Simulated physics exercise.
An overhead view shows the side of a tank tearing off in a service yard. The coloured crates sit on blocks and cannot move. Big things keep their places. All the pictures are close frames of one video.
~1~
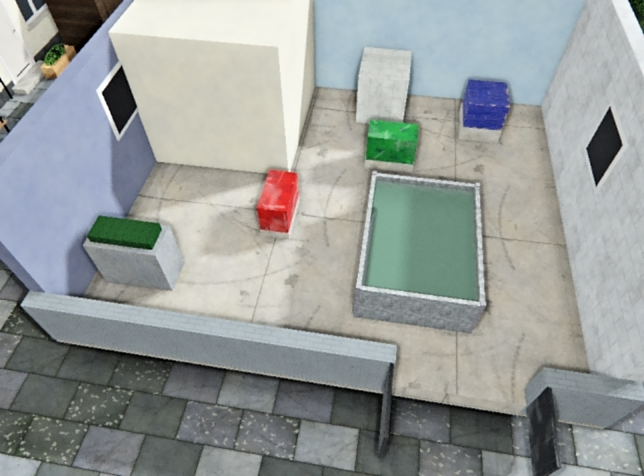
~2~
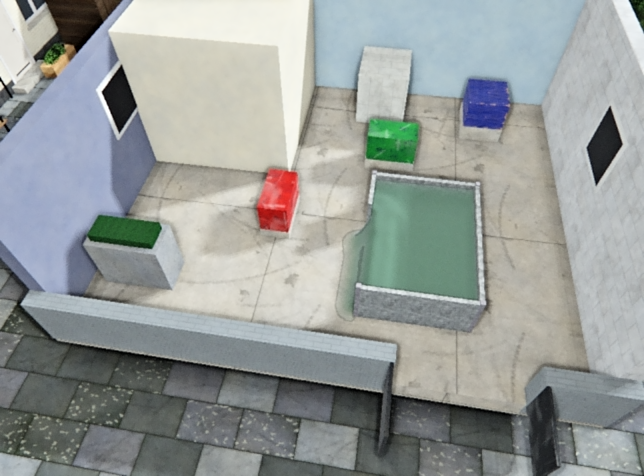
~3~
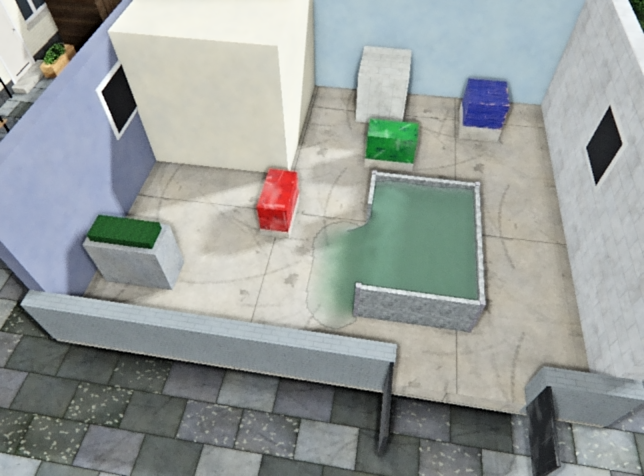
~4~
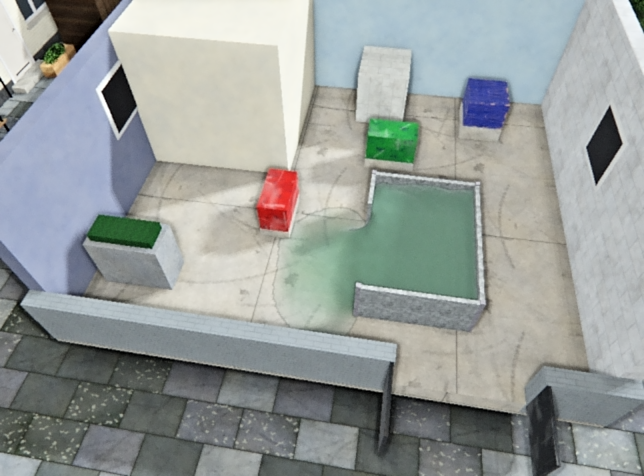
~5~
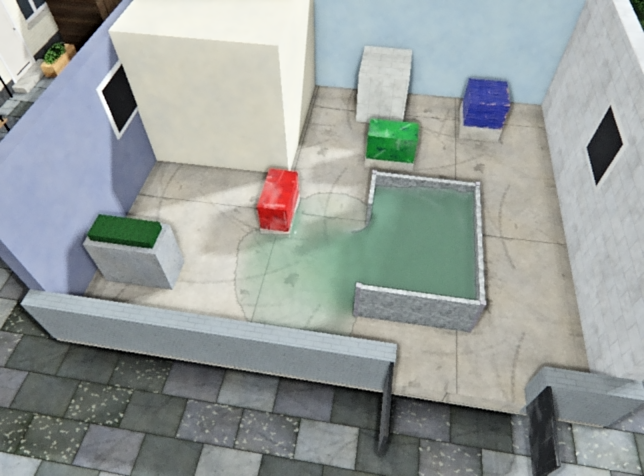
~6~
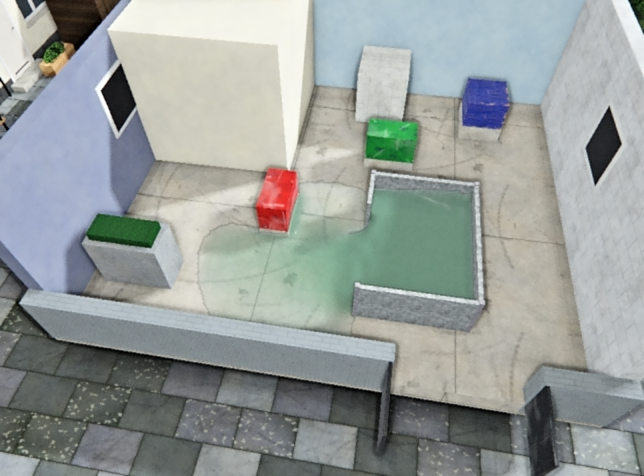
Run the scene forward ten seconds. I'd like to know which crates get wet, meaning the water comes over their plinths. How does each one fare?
The blue crate does not get wet. The green crate does not get wet. The red crate does get wet.
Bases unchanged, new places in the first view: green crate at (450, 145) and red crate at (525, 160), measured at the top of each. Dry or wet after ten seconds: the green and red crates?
My reading: The green one is safe; the red one escapes it.
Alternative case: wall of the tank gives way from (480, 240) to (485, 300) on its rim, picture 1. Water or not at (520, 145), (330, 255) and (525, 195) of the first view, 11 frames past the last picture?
Obs. 1: Sodden; obs. 2: Moisture-free; obs. 3: Sodden.
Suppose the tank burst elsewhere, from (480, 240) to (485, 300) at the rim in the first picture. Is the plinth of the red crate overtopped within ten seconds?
I'd bet red stays clear.
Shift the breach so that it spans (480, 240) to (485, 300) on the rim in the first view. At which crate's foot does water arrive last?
That would be the red-painted one.
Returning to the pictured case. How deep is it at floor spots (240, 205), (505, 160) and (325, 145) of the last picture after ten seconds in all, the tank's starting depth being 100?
Estimated readings in sequence: 12, 8, 6 percent.
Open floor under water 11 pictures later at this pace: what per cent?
Roughly 45 %.
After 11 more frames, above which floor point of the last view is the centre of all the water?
Roughly (284, 259).
A moment on, water covers 30 % of the floor; the blue crate not reached, the green crate water round its plinth, the red crate water round its plinth.
Next, water covers 45 % of the floor; the blue crate not reached, the green crate water round its plinth, the red crate water round its plinth.
Then, water covers 55 % of the floor; the blue crate not reached, the green crate water round its plinth, the red crate water round its plinth.
Later, water covers 75 % of the floor; the blue crate water round its plinth, the green crate water round its plinth, the red crate water round its plinth.
In the end, water covers 100 % of the floor; the blue crate stayed above the water, the green crate stayed above the water, the red crate was topped.
